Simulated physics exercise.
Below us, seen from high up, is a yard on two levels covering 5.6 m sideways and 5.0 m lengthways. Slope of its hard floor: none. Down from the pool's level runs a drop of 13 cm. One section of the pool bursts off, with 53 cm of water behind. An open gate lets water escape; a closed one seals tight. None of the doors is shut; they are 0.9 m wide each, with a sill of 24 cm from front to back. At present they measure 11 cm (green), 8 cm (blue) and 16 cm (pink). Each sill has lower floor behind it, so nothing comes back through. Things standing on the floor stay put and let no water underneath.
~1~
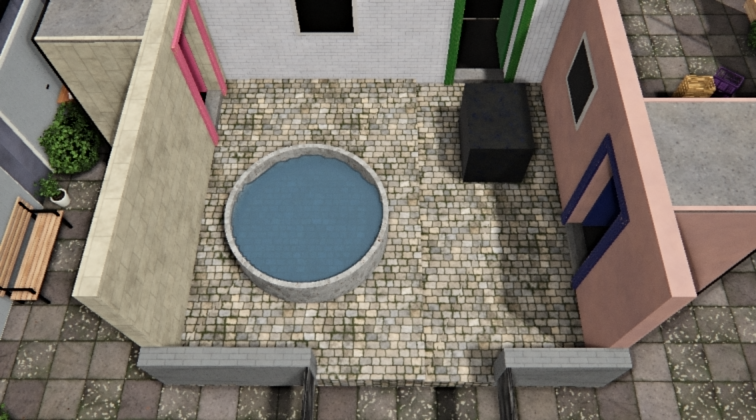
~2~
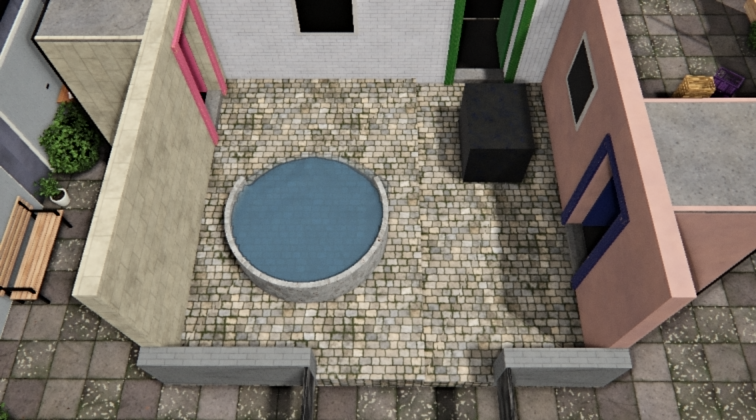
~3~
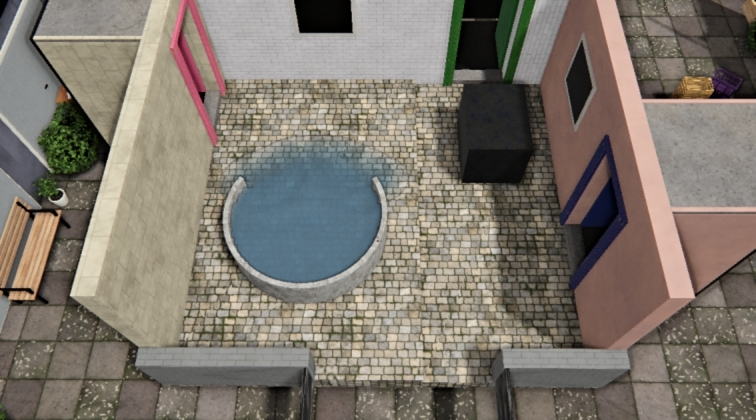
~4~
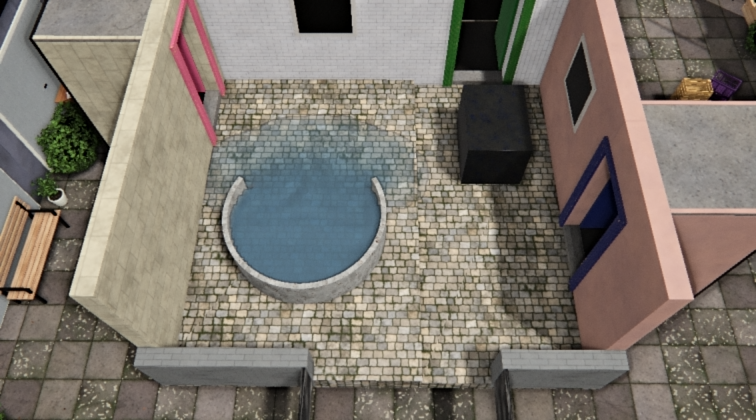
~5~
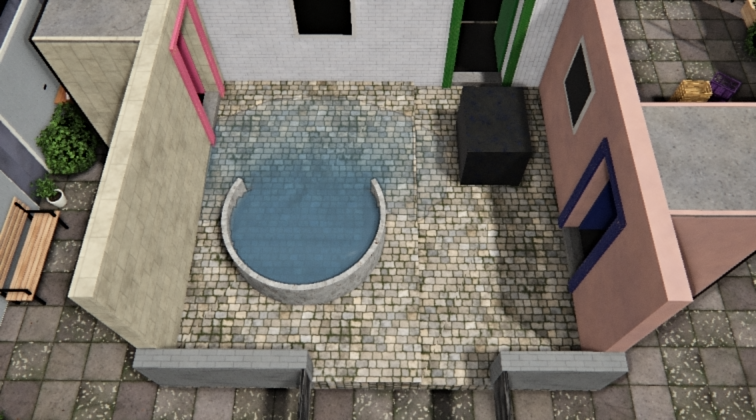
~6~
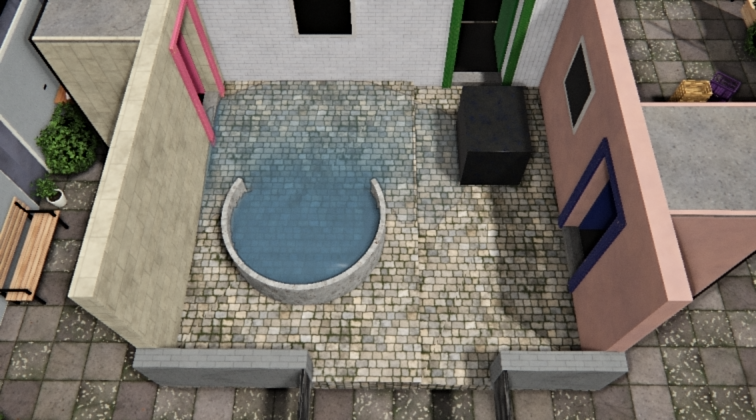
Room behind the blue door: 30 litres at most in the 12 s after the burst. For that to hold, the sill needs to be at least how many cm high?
At least 7.5 cm or so.
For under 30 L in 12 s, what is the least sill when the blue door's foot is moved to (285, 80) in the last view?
Around 23 cm would do it.
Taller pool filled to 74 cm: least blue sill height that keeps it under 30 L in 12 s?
Roughly 11.0 centimetres would do it.
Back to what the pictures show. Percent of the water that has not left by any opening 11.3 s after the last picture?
Water still present: Approx. 78 %.
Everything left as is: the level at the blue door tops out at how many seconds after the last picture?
9.0 s.
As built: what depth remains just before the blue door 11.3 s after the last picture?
About 10.5 centimetres deep.
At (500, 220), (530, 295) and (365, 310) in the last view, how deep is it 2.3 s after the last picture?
I'd read roughly 0, 0 and 0 cm there.
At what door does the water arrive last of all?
Answer: The blue door.
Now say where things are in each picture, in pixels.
Still water, 53 cm deep, in the pool at (307, 214); the blue door at (590, 221) is dry, in the first picture.
The gap is on the far side, the front 0.3 m out at (386, 186); the back of the pool holds 53 cm, in the second picture.
Water pours out on the far side and has run 0.7 m, to (400, 168); about 8 cm deep outside, 53 cm at the back, in the third picture.
Water pours out on the far side and has run 1.1 m, to (413, 147); about 6 cm deep outside, 53 cm at the back, in the fourth picture.
Water pours out on the far side and has run 1.6 m, to (419, 130); about 5 cm deep outside, 52 cm at the back, in the fifth picture.
The front is at (436, 113), 2.0 m from the gap on the far side; 8.0 m2 of floor is wet, 47 cm left at the back; the blue door at (586, 224), 4.1 m from the gap, is still 2.0 m from the nearest water, in the sixth picture.
Then, 0.7 s after the last picture water covers 40 % of the floor, deepest (38 cm) near (224, 86); it has not reached the blue door.
Then, 2.3 s after the last picture water covers 50 % of the floor, deepest (29 cm) near (542, 108); it has not reached the blue door.
Then, 11.3 s after the last picture water covers 90 % of the floor, deepest (12 cm) near (532, 187); 11 cm at the blue door, 23 litres in over its 8 cm sill.
At the blue door as built, the water peaked near 13 cm, 8.9 s after the last picture.
Run again over the same 12 s with other heights there, 46 litres in over 6 cm, 18 litres over 8.5 cm. The limit of 30 litres is kept from about 7.5 cm up.
